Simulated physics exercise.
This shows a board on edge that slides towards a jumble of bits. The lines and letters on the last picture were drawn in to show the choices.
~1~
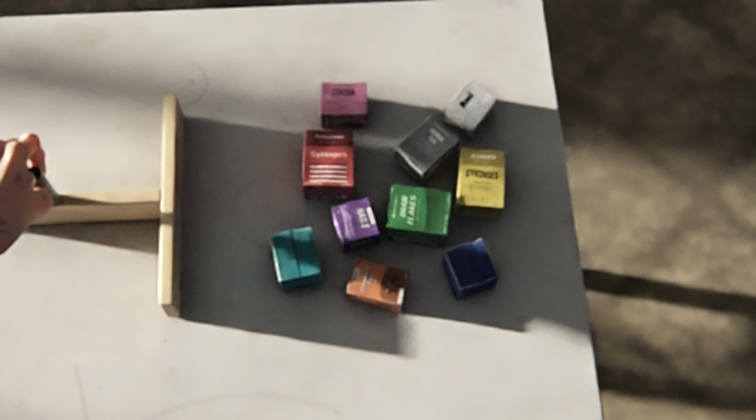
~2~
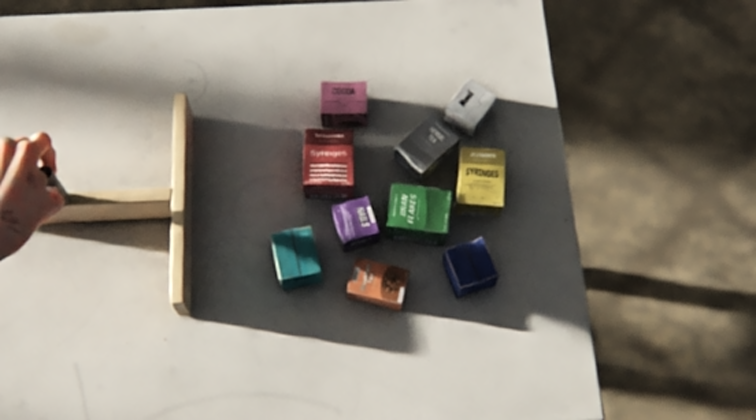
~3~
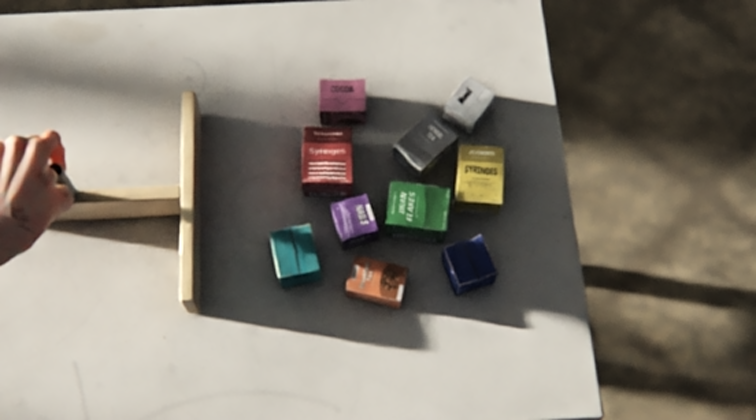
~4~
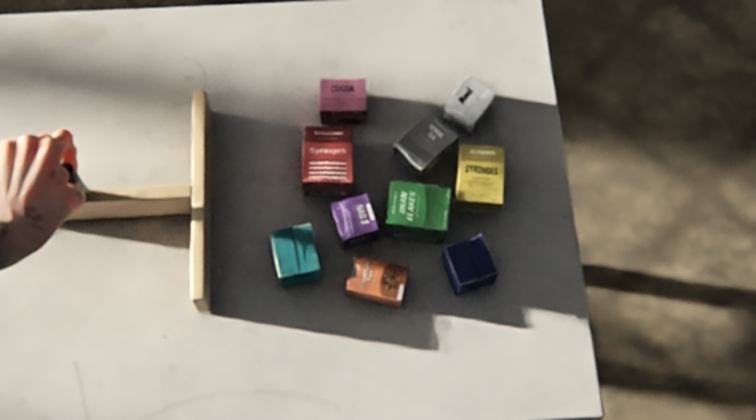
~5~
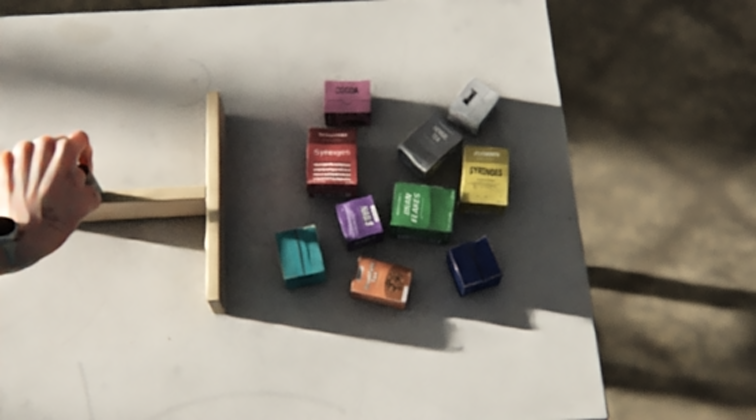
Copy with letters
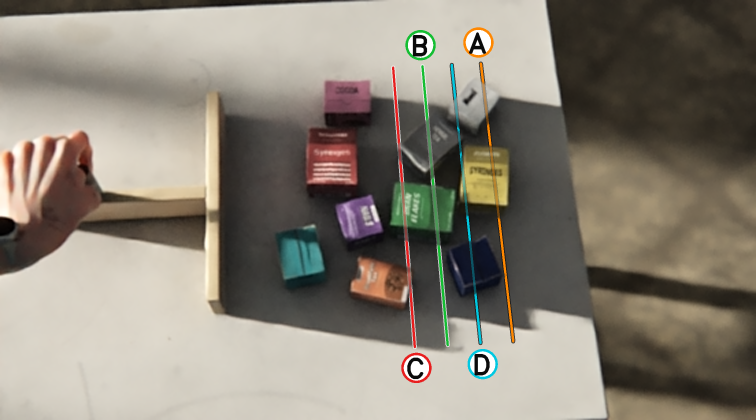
At the start, a hand at the left grips the handle of an upright wooden board standing on a pale table, left of ten scattered colourful small boxes. The hand then slides the board slowly a short way right, narrowing the gap, while the boxes stay almost unchanged, still untouched by it.
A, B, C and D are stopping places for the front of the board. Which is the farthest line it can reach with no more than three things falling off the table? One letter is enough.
It should halt at A.
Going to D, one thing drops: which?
It is the yellow box.
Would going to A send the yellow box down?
Yes.
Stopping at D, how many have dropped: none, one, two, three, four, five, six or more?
In all, one.
On the marked copy, A at (496, 194); B at (434, 197); C at (403, 199); D at (465, 196).
Taking A. A third of the way, board (316, 186); orange packet (398, 284); green packet (434, 212).
Two thirds of the way, board (418, 181); yellow box (551, 149); green packet (520, 187).
When it is over, board (496, 177); green packet over the edge; yellow box over the edge; two fallen.
As for the rest, B is within the limit but short; C is within the limit but short; D is within the limit but short.
